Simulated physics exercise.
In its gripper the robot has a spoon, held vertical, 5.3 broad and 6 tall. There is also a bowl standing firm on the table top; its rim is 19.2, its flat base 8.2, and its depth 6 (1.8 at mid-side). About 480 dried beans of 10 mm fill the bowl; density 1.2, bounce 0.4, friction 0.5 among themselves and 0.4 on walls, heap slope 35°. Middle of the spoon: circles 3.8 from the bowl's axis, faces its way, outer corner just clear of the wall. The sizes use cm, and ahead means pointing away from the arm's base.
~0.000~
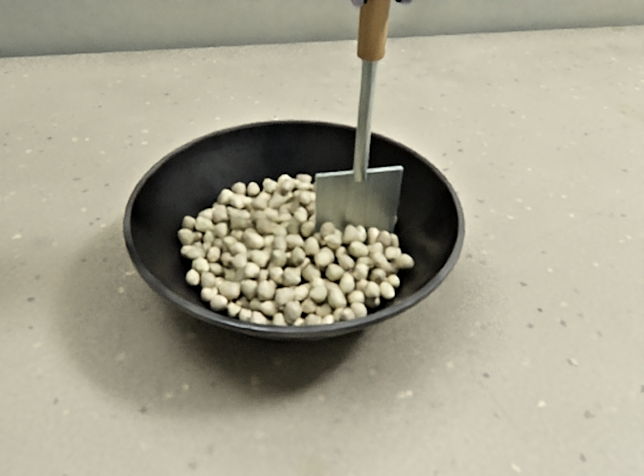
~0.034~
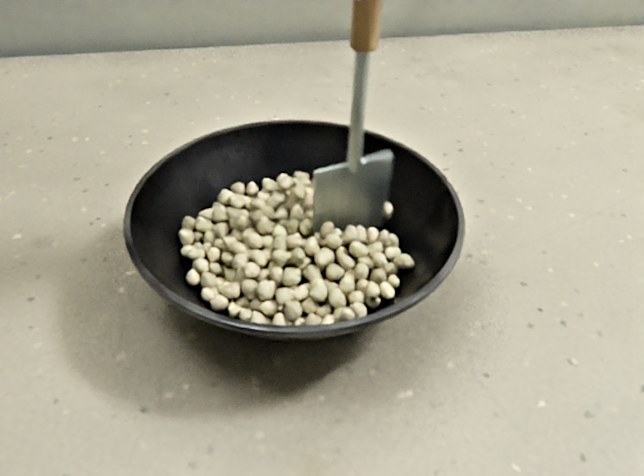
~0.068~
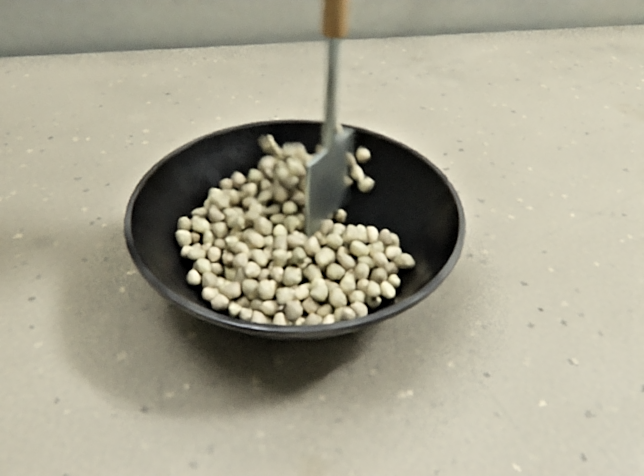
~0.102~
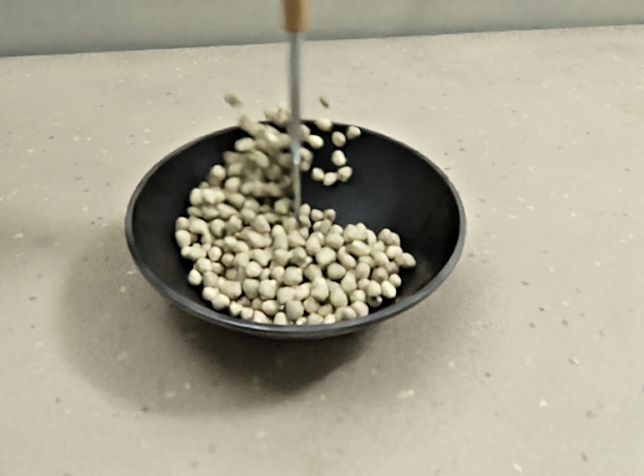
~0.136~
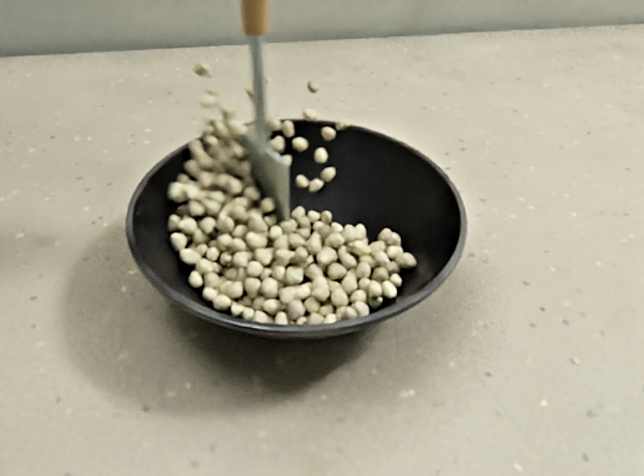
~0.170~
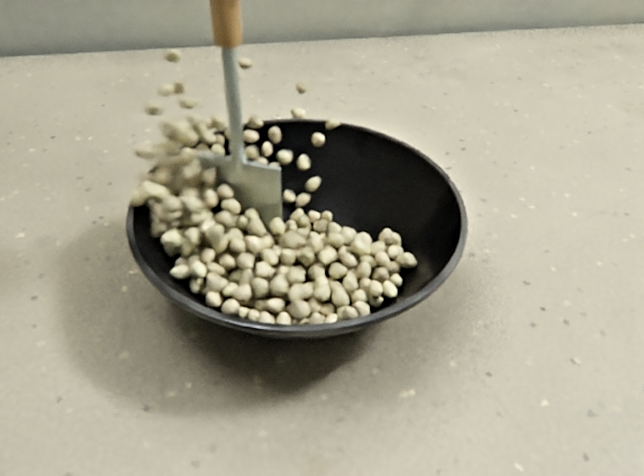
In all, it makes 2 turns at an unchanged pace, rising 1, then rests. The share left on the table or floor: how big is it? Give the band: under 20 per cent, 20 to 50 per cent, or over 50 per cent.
Band: 20 to 50 per cent.
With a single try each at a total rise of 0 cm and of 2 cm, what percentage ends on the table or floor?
Around 50 percent, then 30 percent.
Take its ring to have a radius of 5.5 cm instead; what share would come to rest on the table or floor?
Roughly 0 percent, I'd expect.
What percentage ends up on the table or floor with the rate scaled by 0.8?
30 %.
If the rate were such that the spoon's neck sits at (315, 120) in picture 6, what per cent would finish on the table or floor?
Roughly 5 percent of it.
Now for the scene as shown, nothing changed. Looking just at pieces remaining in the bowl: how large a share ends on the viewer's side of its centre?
About 50 per cent.
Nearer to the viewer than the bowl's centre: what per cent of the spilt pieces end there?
Around 60 percent of the pieces.
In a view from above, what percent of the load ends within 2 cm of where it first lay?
Around 10 in a hundred.
After 0.39 s, 11° round, highest piece 10 above the table; 359 in the bowl, 70 on the table or floor, 46 in flight or on the tool.
After 0.61 s, 230° round, highest piece 8 above the table; 314 in the bowl, 143 on the table or floor, 18 in flight or on the tool.
After 0.91 s, 0° round, highest piece 5 above the table; 308 in the bowl, 167 on the table or floor.
After 1.61 s, 0° round, highest piece 5 above the table; 308 in the bowl, 167 on the table or floor.
In the end, 308 in the bowl, 167 on the table or floor. That is 35 % on the table or floor.
